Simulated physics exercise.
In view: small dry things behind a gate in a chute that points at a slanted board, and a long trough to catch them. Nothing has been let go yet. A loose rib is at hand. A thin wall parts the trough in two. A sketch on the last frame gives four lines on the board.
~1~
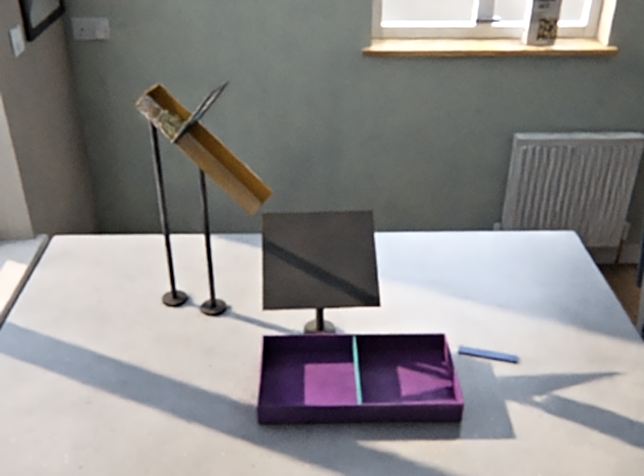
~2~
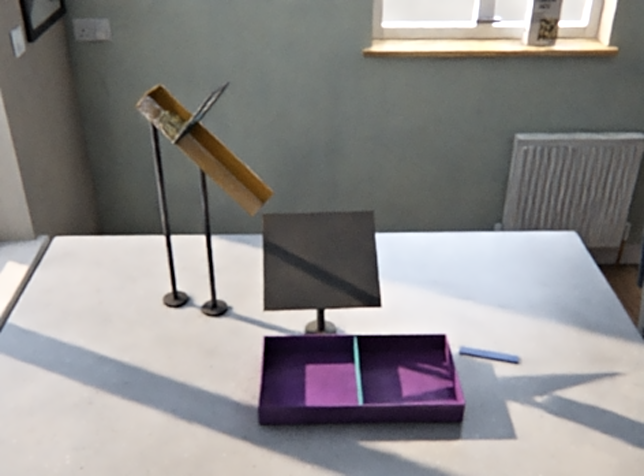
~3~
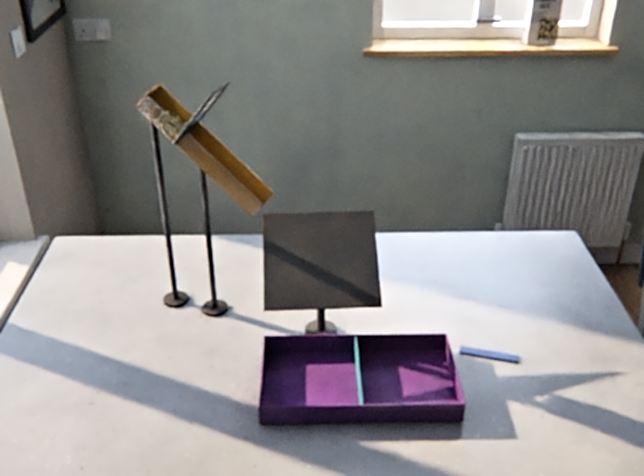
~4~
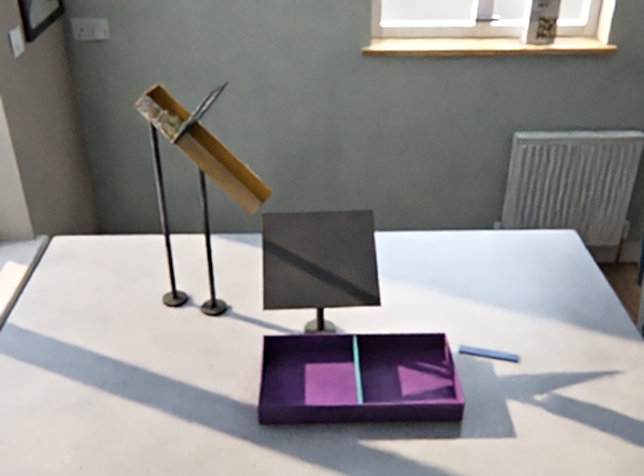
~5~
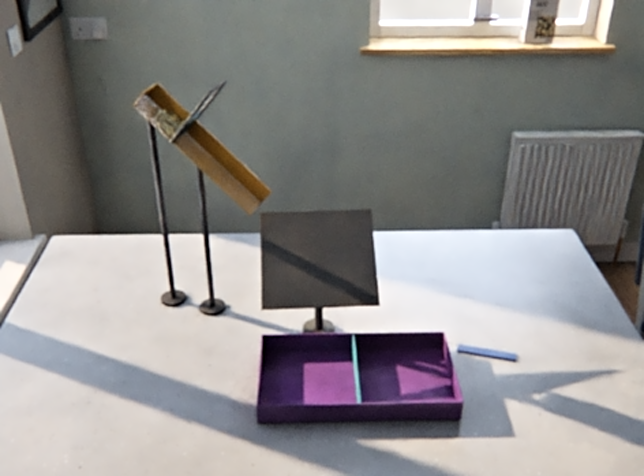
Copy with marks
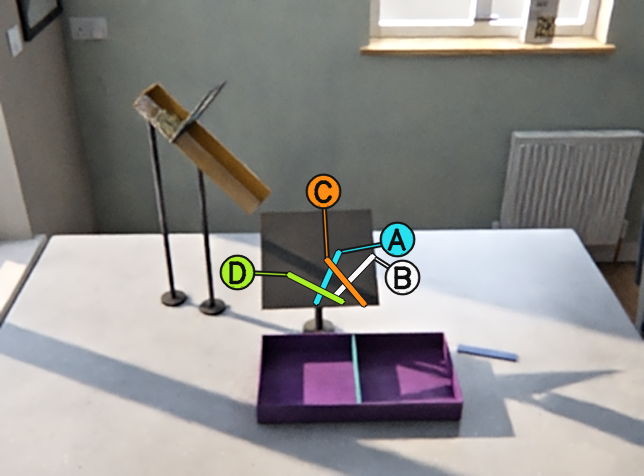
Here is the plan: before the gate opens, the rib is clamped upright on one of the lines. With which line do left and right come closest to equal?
Go for C.
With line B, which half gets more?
More lands on the left.
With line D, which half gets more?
More lands on the right.
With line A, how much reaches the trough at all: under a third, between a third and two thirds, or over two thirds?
Line A gives over two thirds.
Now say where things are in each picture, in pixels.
The first picture shows load behind the gate at (175, 128), soya beans; lip of the chute at (257, 210), sloping fairly steeply.
The second picture shows middle of the board at (320, 259), tilted fairly steeply; middle of its low edge at (323, 309); of its high edge at (318, 212).
The third picture shows front corners of the trough at (259, 407) and (465, 403); front end of its middle wall at (363, 405); gate still shut at (194, 122).
The fourth picture shows middle of the load at (175, 128); lip at (257, 210).
The fifth picture shows middle of the load at (173, 127); lip at (256, 209).
On the marked copy, line A from (338, 252) to (316, 302); line B from (372, 256) to (334, 296); line C from (327, 260) to (364, 303); line D from (289, 274) to (341, 301).
With A, of what is caught, nearly all in the left half, a stray few in the right.
With B, of what is caught, most in the left half, a small part in the right.
With C, of what is caught, about half in the left half, about half in the right.
With D, of what is caught, a stray few in the left half, nearly all in the right.
